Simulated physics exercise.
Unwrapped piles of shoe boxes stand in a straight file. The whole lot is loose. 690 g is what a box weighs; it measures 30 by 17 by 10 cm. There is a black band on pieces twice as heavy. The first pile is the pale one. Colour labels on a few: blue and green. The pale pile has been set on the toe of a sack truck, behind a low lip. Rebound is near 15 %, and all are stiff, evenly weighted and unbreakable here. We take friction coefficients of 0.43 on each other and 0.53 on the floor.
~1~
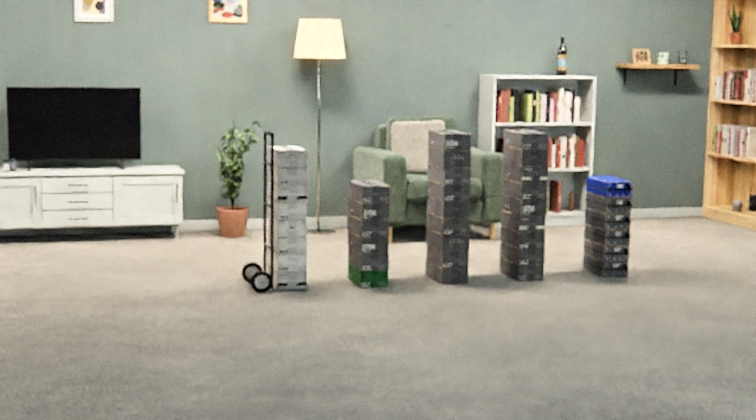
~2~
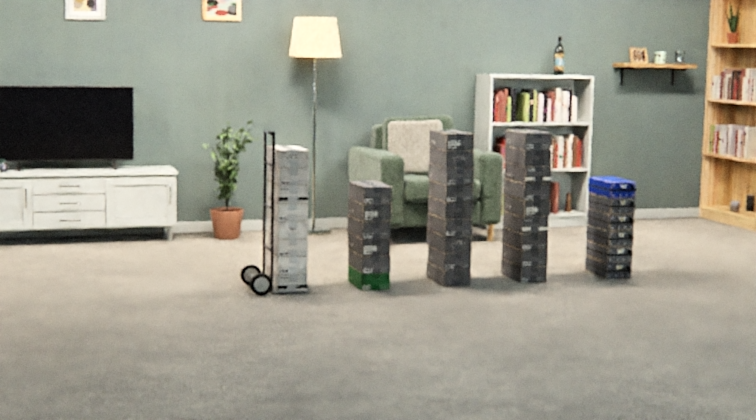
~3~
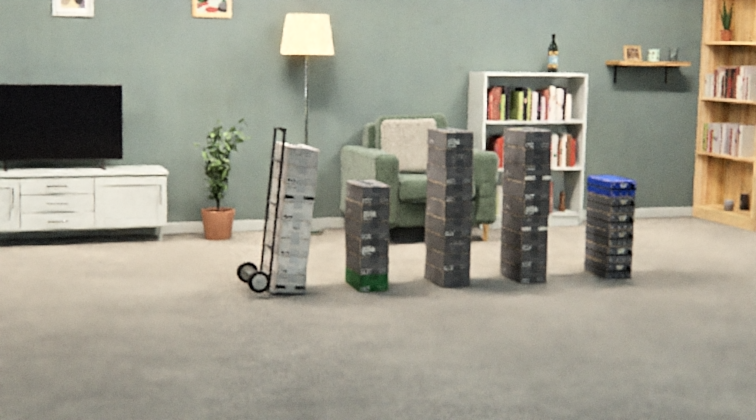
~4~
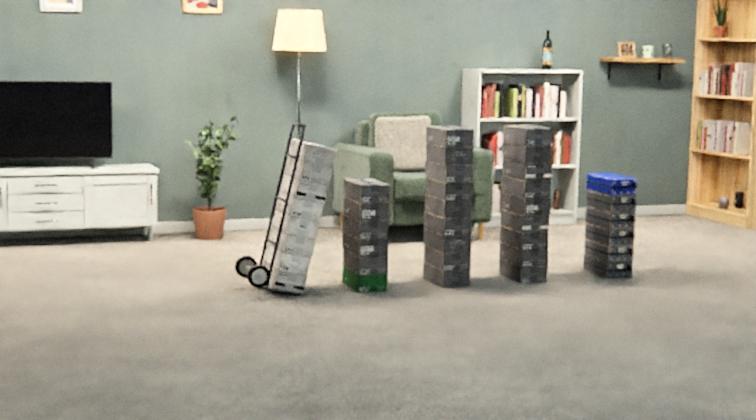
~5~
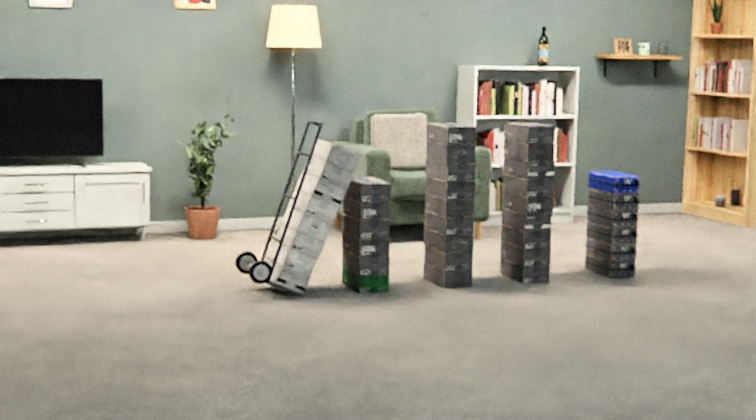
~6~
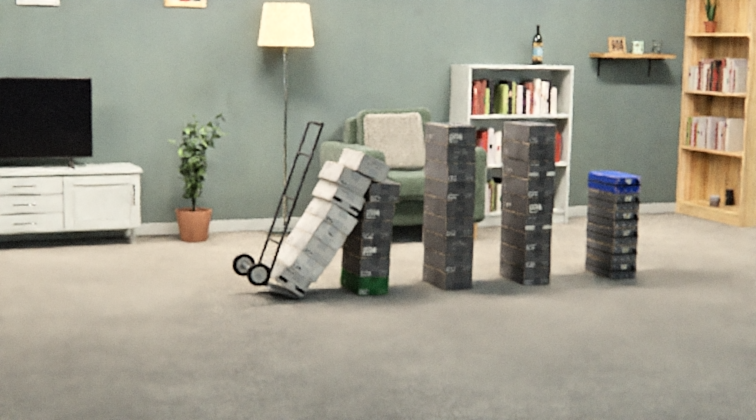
A sack truck carrying a pale pile of boxes tilted forward to the right, and the pile leaned with it, its upper boxes slipping out of line against the shorter dark stack with a green bottom box.
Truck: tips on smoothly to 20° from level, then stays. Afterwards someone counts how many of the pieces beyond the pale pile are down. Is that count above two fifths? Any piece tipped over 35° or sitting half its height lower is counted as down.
Yes, it is above two fifths.
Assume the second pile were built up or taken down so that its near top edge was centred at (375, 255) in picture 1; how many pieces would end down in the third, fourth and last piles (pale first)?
Third 0, fourth 0, last 0.
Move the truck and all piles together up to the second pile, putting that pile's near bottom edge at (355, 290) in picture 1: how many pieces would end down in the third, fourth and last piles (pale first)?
Third 9, fourth 9, last 5.
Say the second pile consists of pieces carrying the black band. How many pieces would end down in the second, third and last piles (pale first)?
Then the second pile would have 6 down, the third 8, and the last 5.
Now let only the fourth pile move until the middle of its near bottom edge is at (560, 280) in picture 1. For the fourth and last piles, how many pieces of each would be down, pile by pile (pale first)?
In that case the fourth pile would have 2 down and the last 0.
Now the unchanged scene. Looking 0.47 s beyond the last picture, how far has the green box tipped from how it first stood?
Close to 40° of tilt compared with the start.
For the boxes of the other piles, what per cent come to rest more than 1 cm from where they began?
The shifted ones make up 100 per cent.
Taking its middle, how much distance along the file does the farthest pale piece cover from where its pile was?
Distance along: Near 92 cm.
Then, 0.47 s later than the last frame, 8 of the pale pile down; 5 of the 30 other boxes down; green box tilted 36°.
Then, 1.27 s later than the last frame, 8 of the pale pile down; 14 of the 30 other boxes down; green box tilted 49°.
Then, 1.91 s later than the last frame, 8 of the pale pile down; 28 of the 30 other boxes down; green box tilted 50°; blue box tilted 40°, 13 cm lower.
When it is over, 8 of the pale pile down; 28 of the 30 other boxes down; blue box upside down; green box tilted 51°. That is 93 per cent. In pixels of the last frame, middles, blue box near (741, 252), green box near (376, 272).
